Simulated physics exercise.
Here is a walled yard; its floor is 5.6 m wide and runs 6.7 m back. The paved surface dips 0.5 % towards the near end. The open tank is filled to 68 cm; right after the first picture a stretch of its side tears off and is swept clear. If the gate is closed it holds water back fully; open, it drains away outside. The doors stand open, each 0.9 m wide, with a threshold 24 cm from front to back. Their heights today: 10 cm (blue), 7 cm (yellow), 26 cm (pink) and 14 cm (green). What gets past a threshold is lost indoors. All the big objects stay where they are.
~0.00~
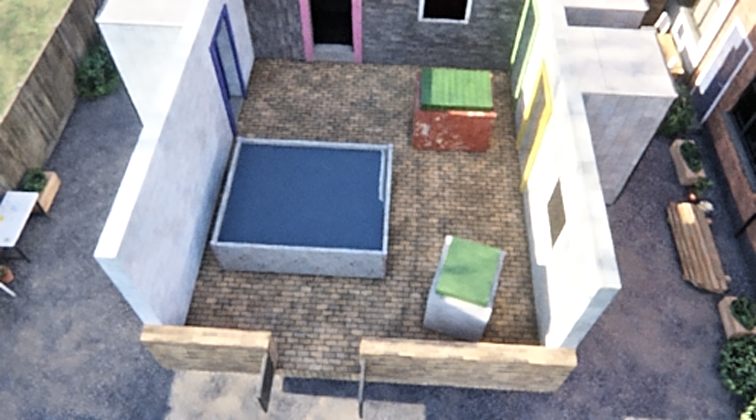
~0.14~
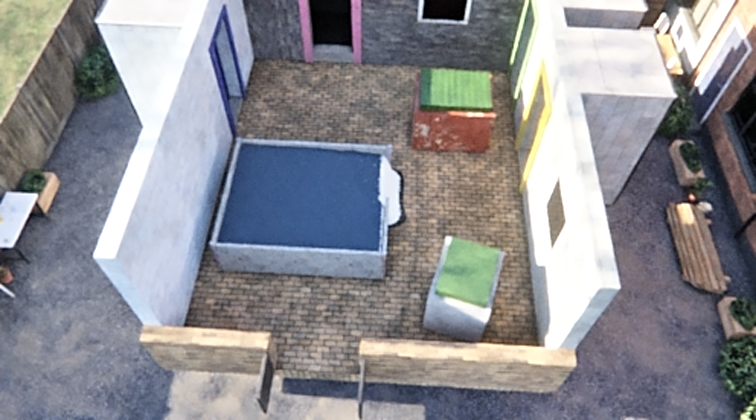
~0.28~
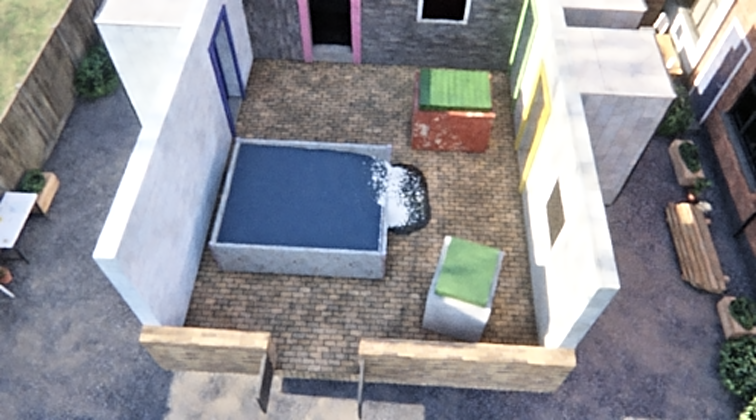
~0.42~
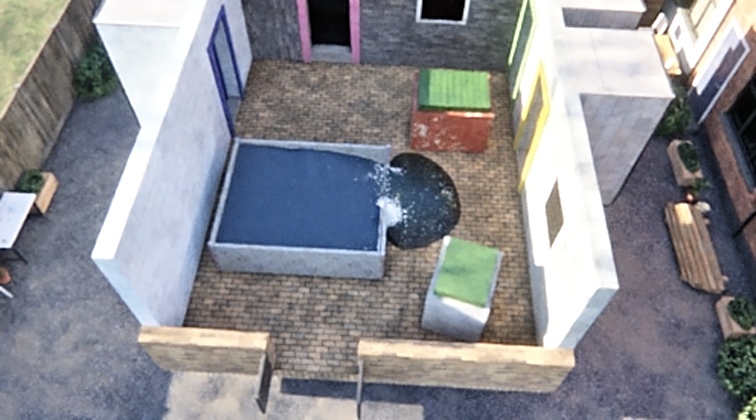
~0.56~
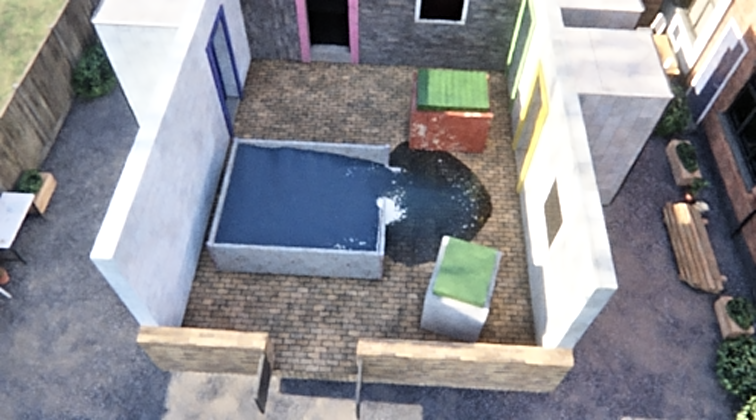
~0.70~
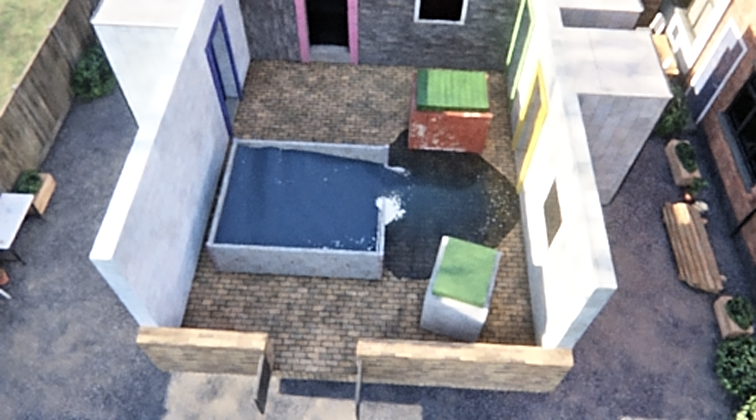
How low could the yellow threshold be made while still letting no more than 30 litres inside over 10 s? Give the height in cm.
It would have to be roughly 34 cm high.
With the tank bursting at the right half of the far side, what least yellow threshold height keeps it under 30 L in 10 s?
Some 7.0 cm.
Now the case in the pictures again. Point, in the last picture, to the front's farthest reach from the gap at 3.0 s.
Near (506, 71).
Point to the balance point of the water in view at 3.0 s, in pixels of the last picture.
At about (374, 218).
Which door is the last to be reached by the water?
Last comes the blue one.
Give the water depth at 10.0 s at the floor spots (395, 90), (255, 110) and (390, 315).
In that order: 3, 8 and 4 cm.
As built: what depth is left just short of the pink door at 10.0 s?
Some 2.0 cm.
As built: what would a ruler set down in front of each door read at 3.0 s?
Depths in cm: Blue 0, yellow 28, pink 0, green 3.
After 1.4 s water covers 25 % of the floor, deepest (40 cm) near (393, 191); 13 cm at the yellow door, 45 litres in over its 7 cm threshold.
After 3.0 s water covers 35 % of the floor, deepest (36 cm) near (515, 368); 28 cm at the yellow door, 424 litres in over its 7 cm threshold.
After 10.0 s water covers 100 % of the floor, deepest (14 cm) near (397, 361); 13 cm at the yellow door, 873 litres in over its 7 cm threshold.
At the yellow door as built, the water arrived by 0.9 s and peaked near 30 cm at 2.6 s.
With a threshold of 28 cm, 85 litres would have come in within the 10 s; with 38 cm, 14 litres. So under 30 litres takes about 34 cm.
